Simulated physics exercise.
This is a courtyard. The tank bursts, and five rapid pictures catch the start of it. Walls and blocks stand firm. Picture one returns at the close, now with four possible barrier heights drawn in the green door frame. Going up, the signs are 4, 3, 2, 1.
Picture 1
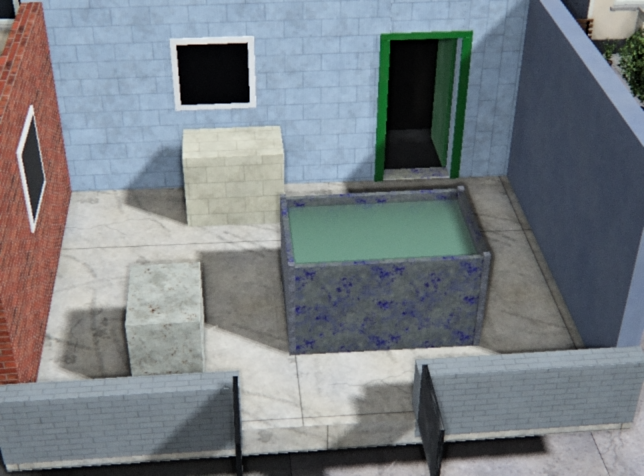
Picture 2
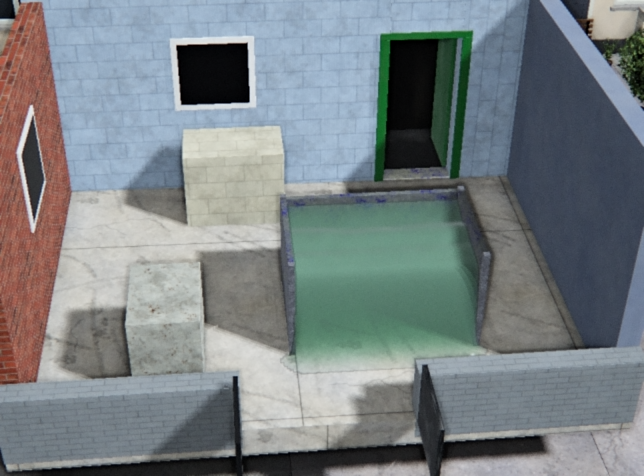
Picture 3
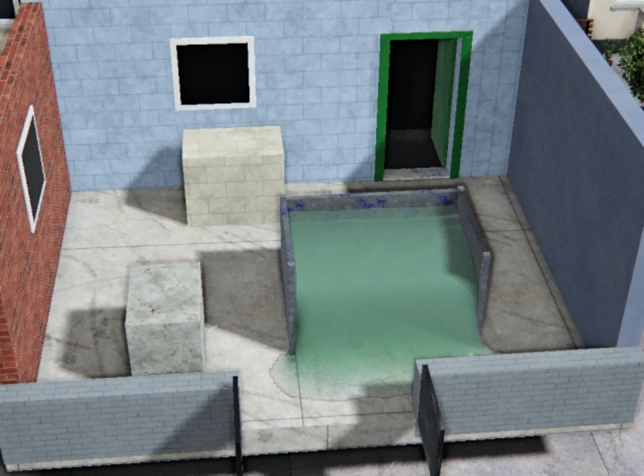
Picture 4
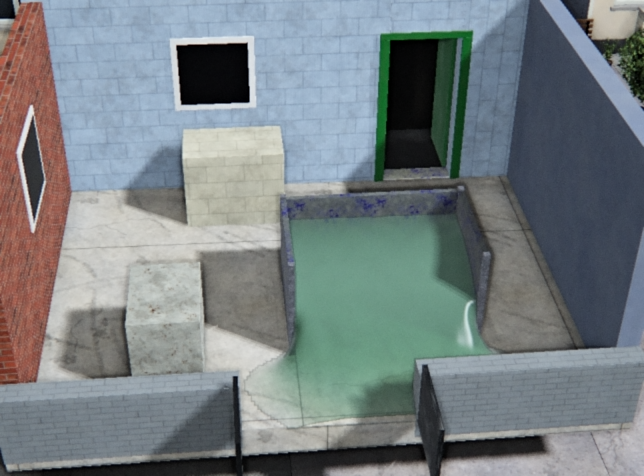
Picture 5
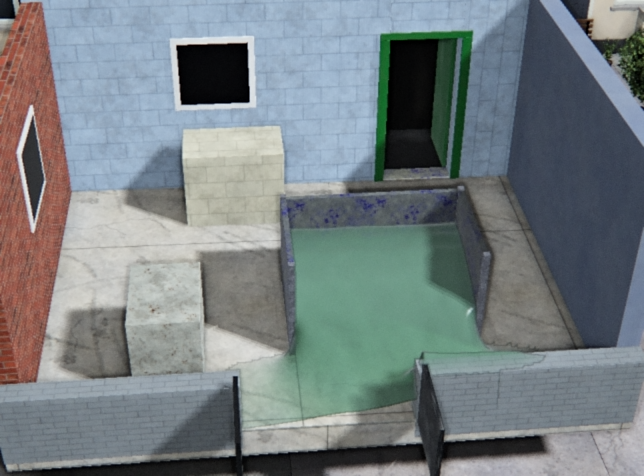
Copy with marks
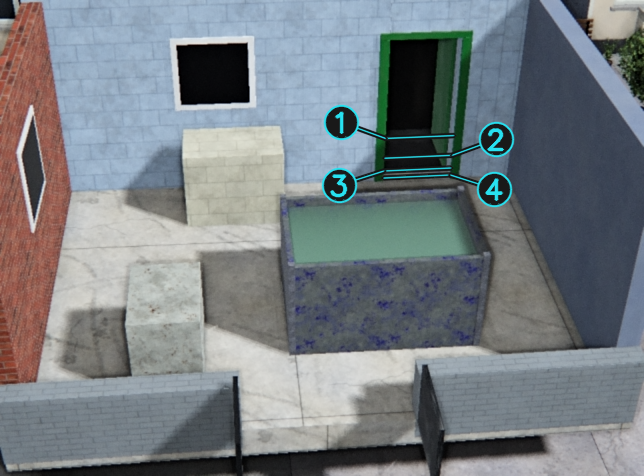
Green water pours out of the tank's open front and spreads across the courtyard floor.
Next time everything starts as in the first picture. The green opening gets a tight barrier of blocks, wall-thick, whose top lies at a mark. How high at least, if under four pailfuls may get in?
3.
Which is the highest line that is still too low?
The answer is 4.
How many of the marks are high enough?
Three.
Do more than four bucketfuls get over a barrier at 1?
No, that is safe.
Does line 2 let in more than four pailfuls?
No, that is safe.
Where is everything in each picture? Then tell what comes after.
Water in the tank at rest, its middle at (380, 232); foot of the green doorway at (416, 179); open gate at (328, 361), in the first picture.
Water covers 3 % of the ground, its front hidden from here, in the second picture.
Water covers 7 % of the ground, its front hidden from here, in the third picture.
Water covers 12 % of the ground, its front hidden from here, in the fourth picture.
Water covers 16 % of the ground, its front hidden from here, in the fifth picture.
In cyan, 1 at (419, 137); 2 at (418, 156); 3 at (417, 169); 4 at (417, 176); from the bottom up 4, 3, 2, 1.
Choosing 1, nothing gets over.
Choosing 2, nothing gets over.
Choosing 3, a splash gets over, under a bucket.
Choosing 4, about 10 bucketfuls get in.
